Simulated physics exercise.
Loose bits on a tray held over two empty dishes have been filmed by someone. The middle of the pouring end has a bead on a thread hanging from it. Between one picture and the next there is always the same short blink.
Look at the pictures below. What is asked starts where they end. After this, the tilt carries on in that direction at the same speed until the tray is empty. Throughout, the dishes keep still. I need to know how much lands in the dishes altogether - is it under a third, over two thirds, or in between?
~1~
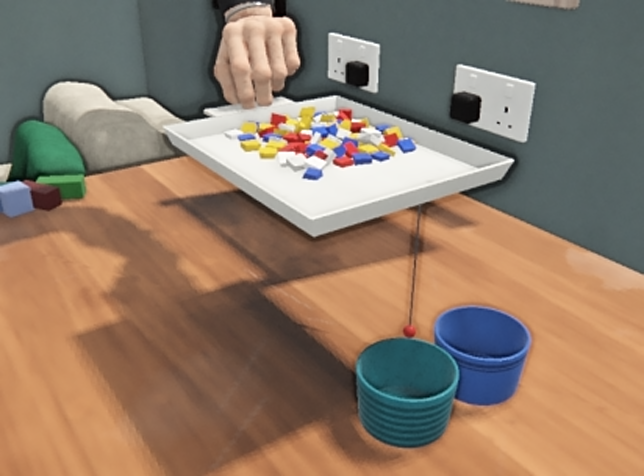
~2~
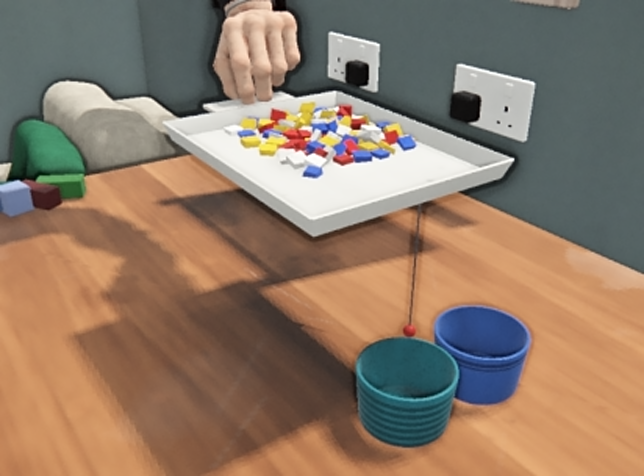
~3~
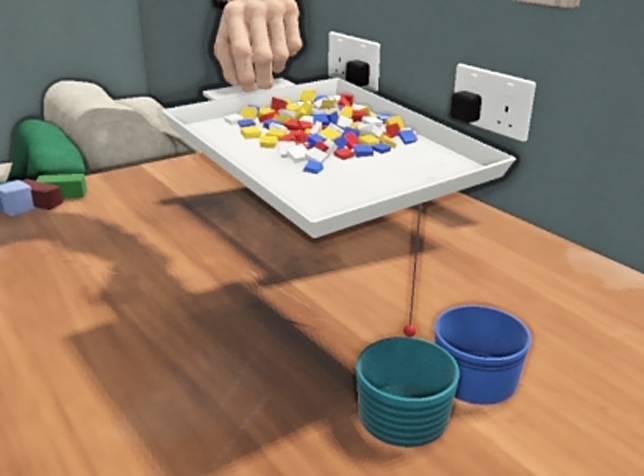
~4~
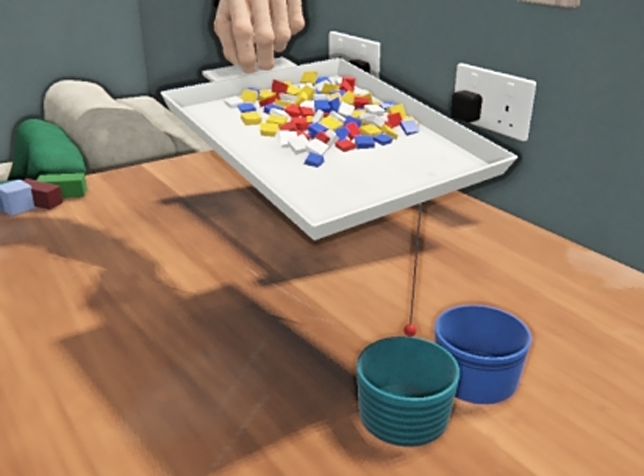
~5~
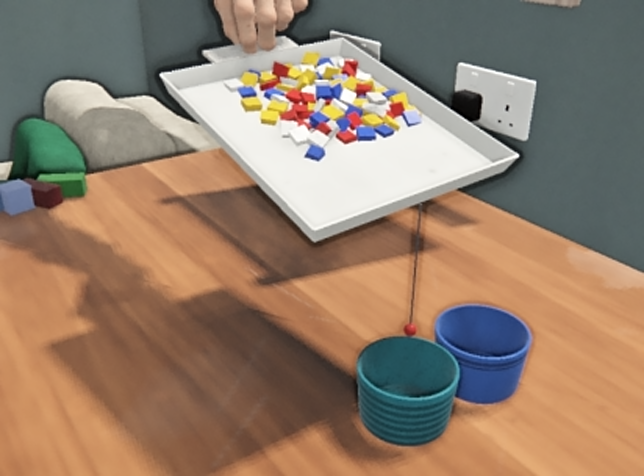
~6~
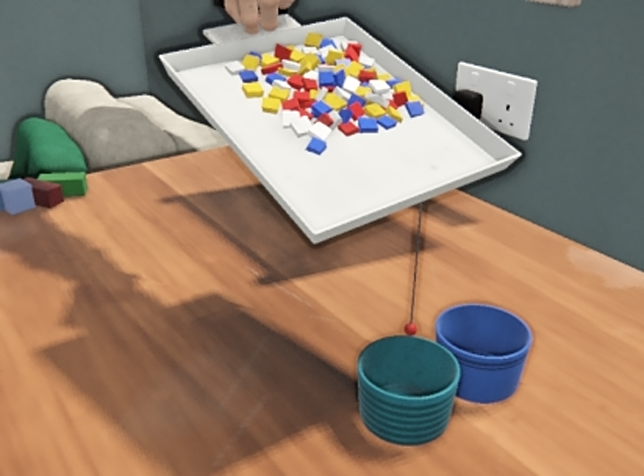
Altogether it comes to under a third.
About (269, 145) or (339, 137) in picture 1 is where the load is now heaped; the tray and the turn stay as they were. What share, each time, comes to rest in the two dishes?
Roughly 10 % and then 30 %.
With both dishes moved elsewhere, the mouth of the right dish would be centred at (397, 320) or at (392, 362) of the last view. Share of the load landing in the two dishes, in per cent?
Near 0 % and 40 %.
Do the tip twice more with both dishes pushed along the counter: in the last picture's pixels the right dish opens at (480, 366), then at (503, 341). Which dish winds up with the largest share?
First the left dish, then left.
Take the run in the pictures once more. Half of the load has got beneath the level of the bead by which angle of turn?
Around 85 degrees of turn.
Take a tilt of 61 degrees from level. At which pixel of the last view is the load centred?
Close to (385, 200).
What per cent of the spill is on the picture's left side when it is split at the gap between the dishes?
Near 70 %.
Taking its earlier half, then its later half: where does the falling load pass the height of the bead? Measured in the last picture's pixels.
First close to (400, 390), next close to (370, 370).
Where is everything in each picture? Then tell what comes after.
The first frame shows corners of the pouring end near (314, 214) and (503, 159), level; middle of the load near (322, 140), mosaic tiles; left dish near (440, 416); right dish near (515, 375); bead on its thread near (409, 332).
The second frame shows corners of the pouring end near (314, 214) and (504, 159), level; middle of the load near (322, 137).
The third frame shows corners of the pouring end near (315, 216) and (505, 157), tipped barely, lowest at the left corner; middle of the load near (323, 128).
The fourth frame shows corners of the pouring end near (316, 219) and (507, 155), tipped a little, lowest at the left corner; middle of the load near (324, 114).
The fifth frame shows corners of the pouring end near (316, 222) and (509, 154), tipped a little, lowest at the left corner; middle of the load near (325, 101).
The sixth frame shows corners of the pouring end near (317, 225) and (511, 152), tipped clearly, lowest at the left corner; middle of the load near (328, 88); left dish near (441, 414); right dish near (516, 373).
Shortly afterwards, tray tipped steeply; the bulk on the tray; near a quarter in the air.
Next, tray tipped right over; near a quarter on the tray; a little in the left dish; near half outside both; a little in the air.
Some moments later, tray tipped past a quarter turn; near a quarter in the left dish; the bulk outside both.
In the end, tray tipped past a quarter turn; near a quarter in the left dish; none at all in the right dish; the bulk outside both.
